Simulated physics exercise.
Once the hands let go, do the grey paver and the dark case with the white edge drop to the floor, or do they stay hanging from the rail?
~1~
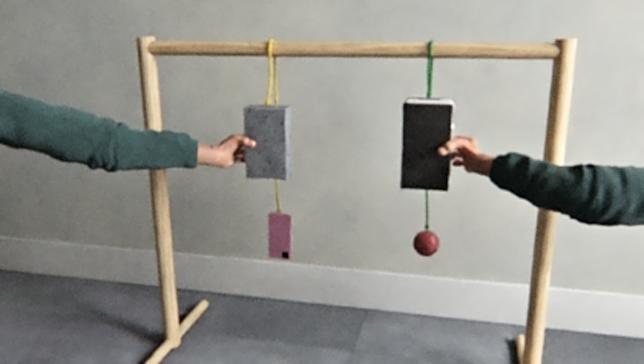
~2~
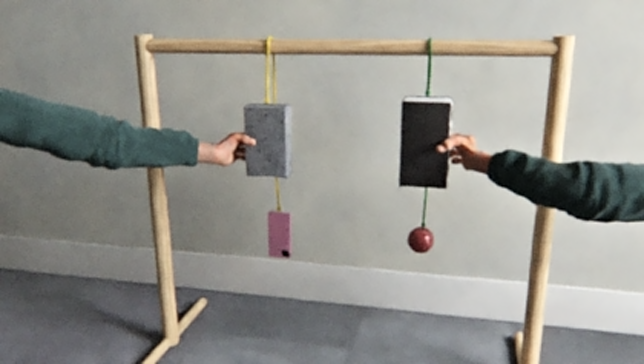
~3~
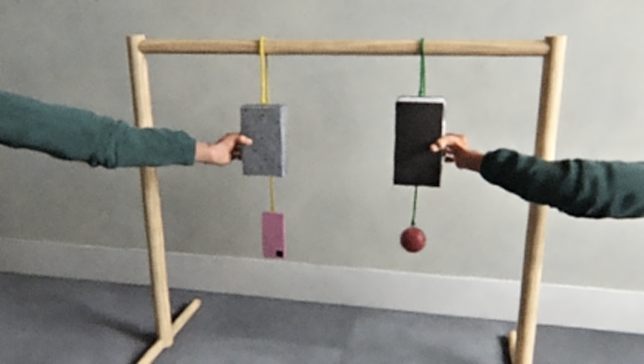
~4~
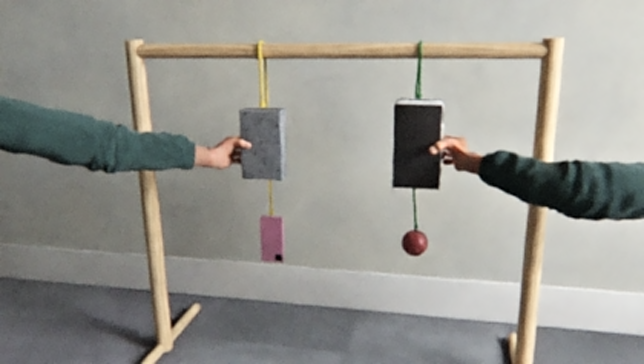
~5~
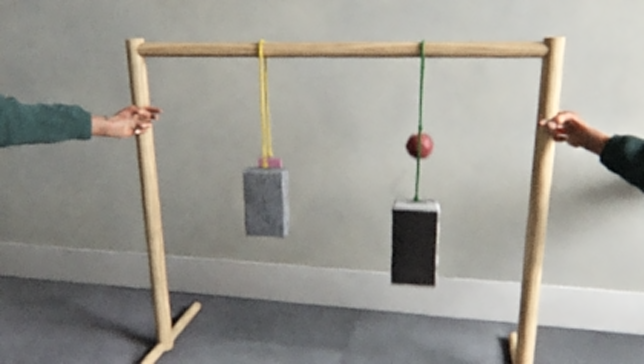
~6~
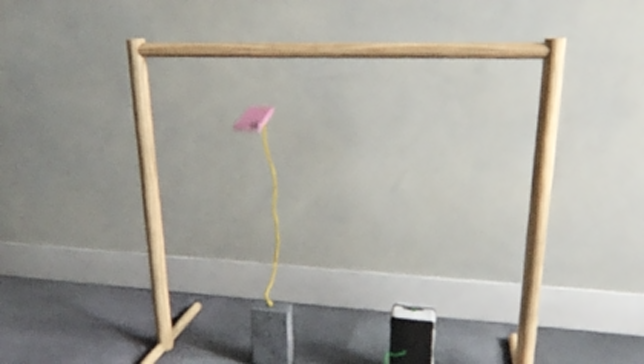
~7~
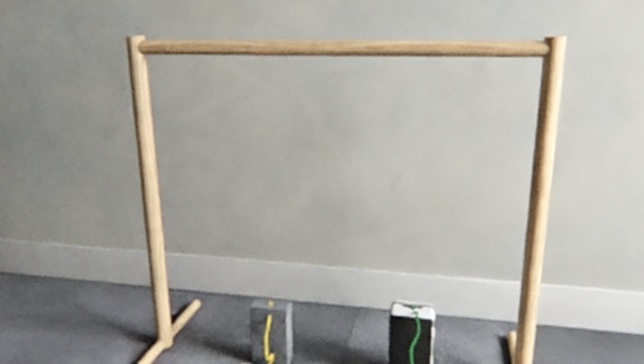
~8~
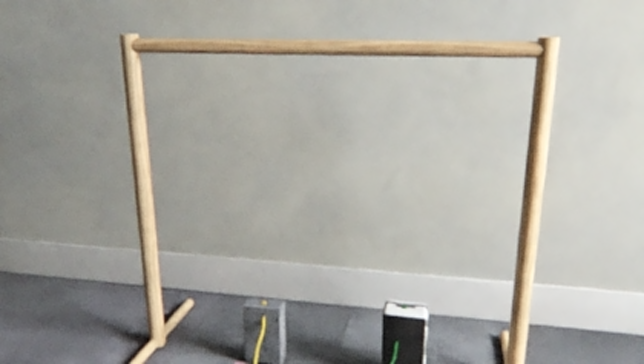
They both drop to the floor. The paver goes down, and the case pulls its green cord over and off the rail as it descends.
